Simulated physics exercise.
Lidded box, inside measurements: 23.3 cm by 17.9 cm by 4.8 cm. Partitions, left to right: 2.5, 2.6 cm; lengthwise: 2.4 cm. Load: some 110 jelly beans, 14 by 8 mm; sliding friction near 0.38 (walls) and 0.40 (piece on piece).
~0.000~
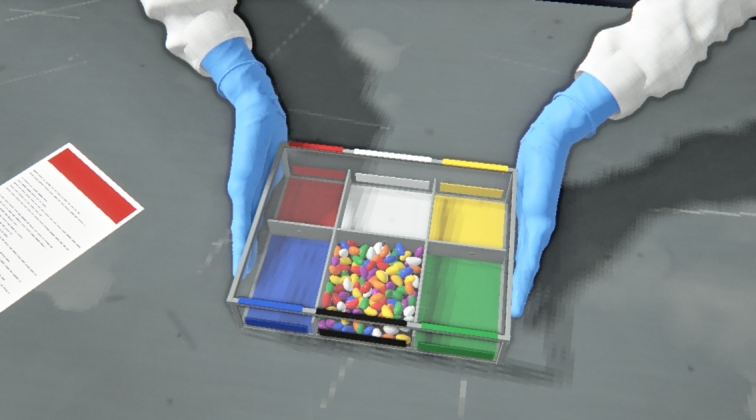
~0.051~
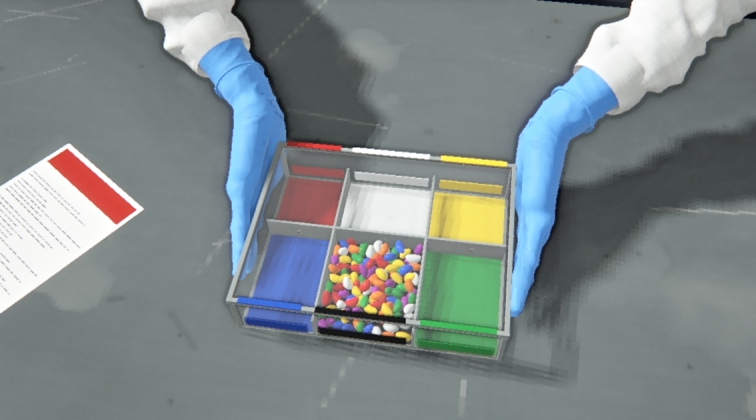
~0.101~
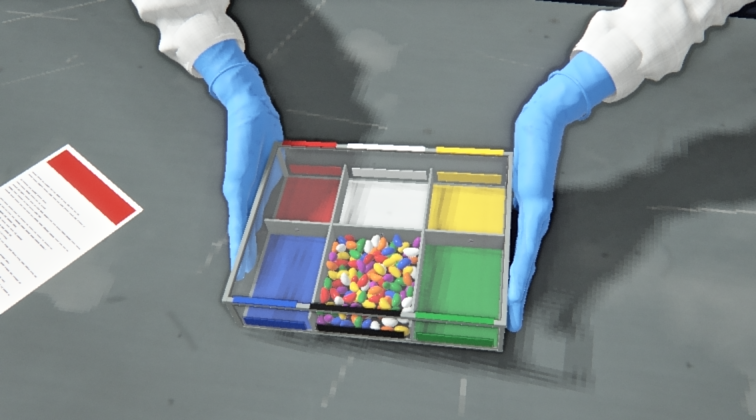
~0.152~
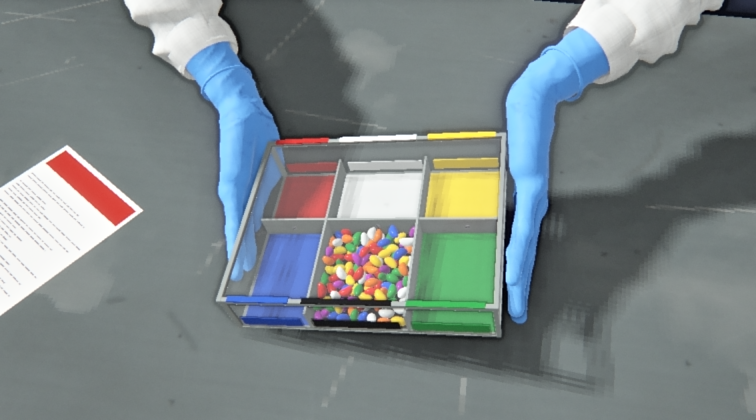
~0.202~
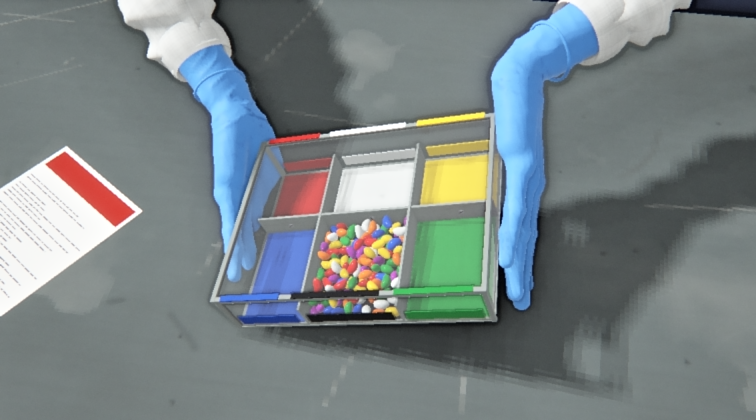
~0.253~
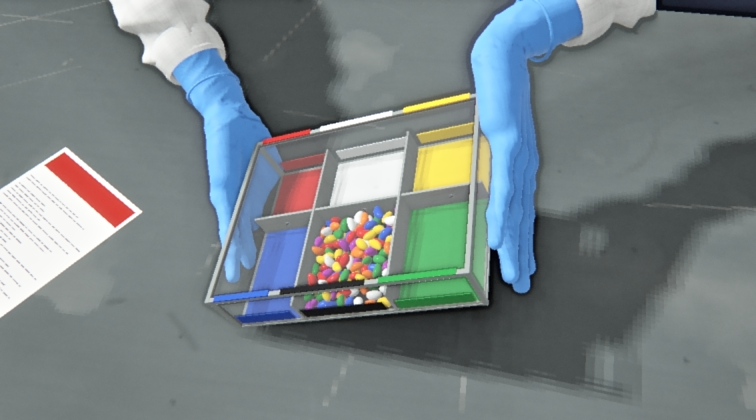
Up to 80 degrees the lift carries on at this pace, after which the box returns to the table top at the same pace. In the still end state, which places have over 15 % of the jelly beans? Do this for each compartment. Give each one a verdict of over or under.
Red compartment: Fails; blue compartment: Succeeds; green compartment: Fails; yellow compartment: Fails; white compartment: Fails; black compartment: Succeeds.
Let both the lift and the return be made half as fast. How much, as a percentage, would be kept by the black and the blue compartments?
Black 55 %, blue 40 %.
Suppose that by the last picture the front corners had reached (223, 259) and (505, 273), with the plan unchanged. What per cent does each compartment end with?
By the end, red has 50%, blue has 0%, green has 0%, yellow has 0%, white has 10% and black has 40%.
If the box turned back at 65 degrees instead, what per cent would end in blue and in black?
Result - blue 20 %, black 80 %.
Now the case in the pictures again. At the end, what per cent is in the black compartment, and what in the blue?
Black 45 %, blue 55 %.
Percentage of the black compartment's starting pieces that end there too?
Share retained: Approx. 40 %.
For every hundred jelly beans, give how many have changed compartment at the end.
About 55 %.
After 0.82 s, tilt 78 degrees; blue 25 %, black 70 %.
Then, at 1.20 s, tilt 33 degrees; red 5 %, blue 55 %, black 45 %.
After 1.67 s, tilt 0 degrees; red 5 %, blue 55 %, black 45 %.
In the end, at 2.2 s, red 5 %, blue 55 %, green 0 %, yellow 0 %, white 0 %, black 45 %.
